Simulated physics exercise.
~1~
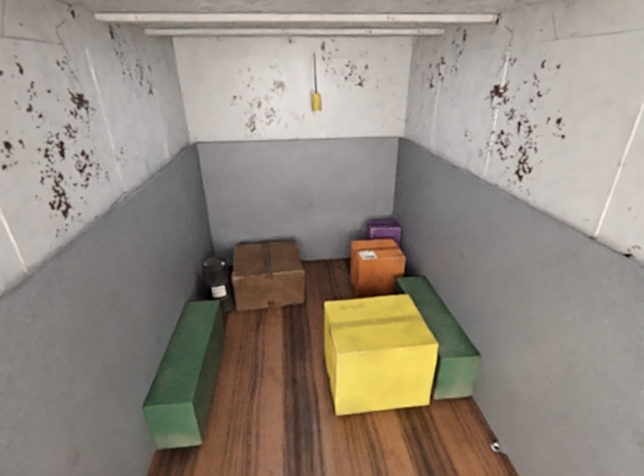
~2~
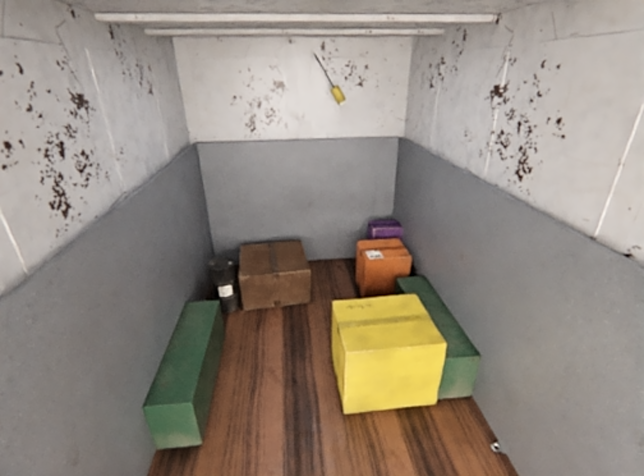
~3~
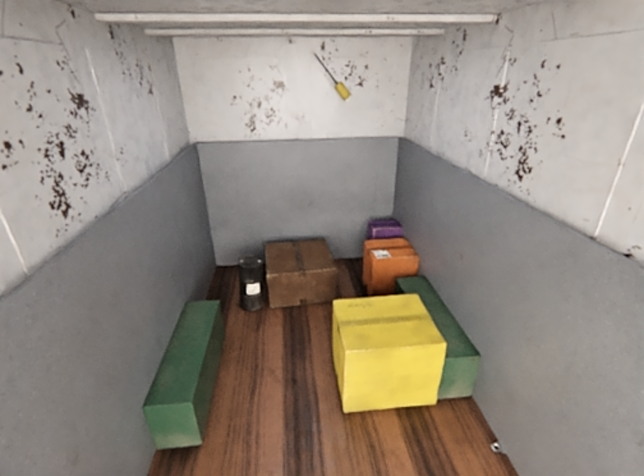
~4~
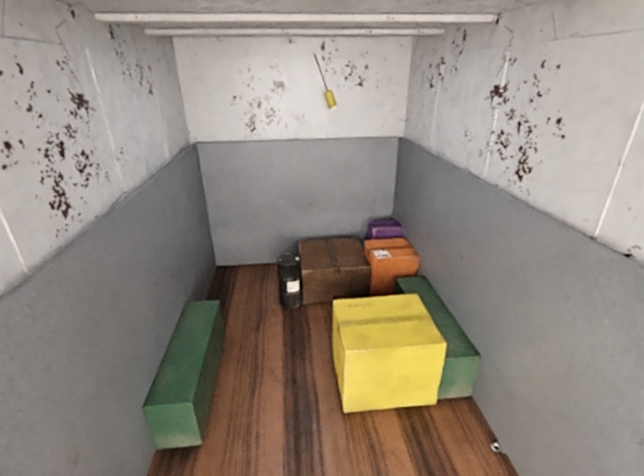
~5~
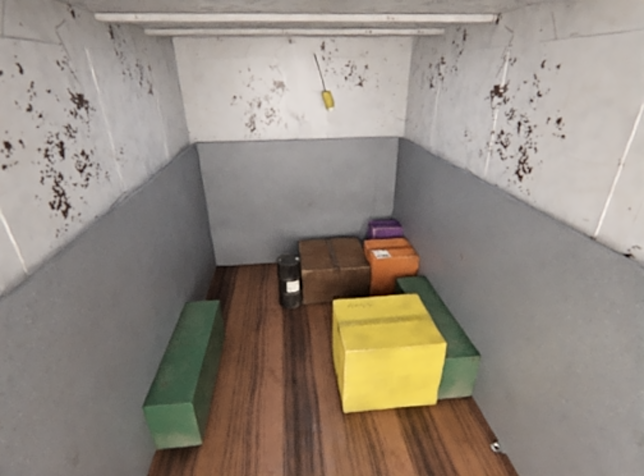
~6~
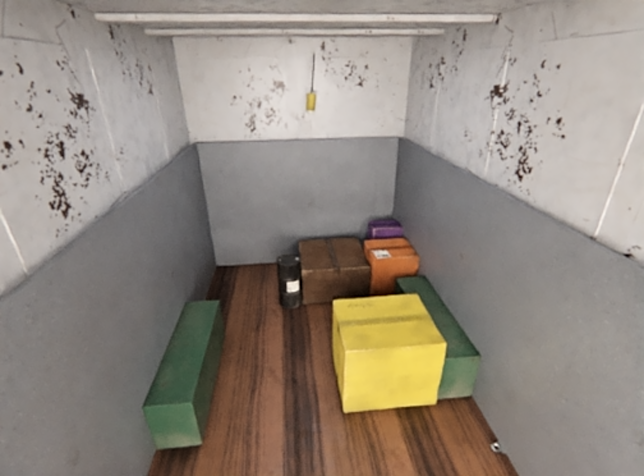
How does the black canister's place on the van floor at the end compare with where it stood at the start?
It starts close to the left wall and ends well to the right of there, out near the middle of the floor at the far end. It is still upright and just left of the brown box.
To begin with, a brown box and a black canister stand near the left wall at the far end of a van's load bay, while a yellow box, an orange box and a purple box sit towards the right. The hanging yellow lamp swings to the right, and the canister and brown box start sliding right, with the yellow and orange boxes shifting slightly. The brown box and canister keep sliding until the brown box is up beside the orange one. Then the load stays still as the lamp swings back to hang nearly straight, the canister still upright.
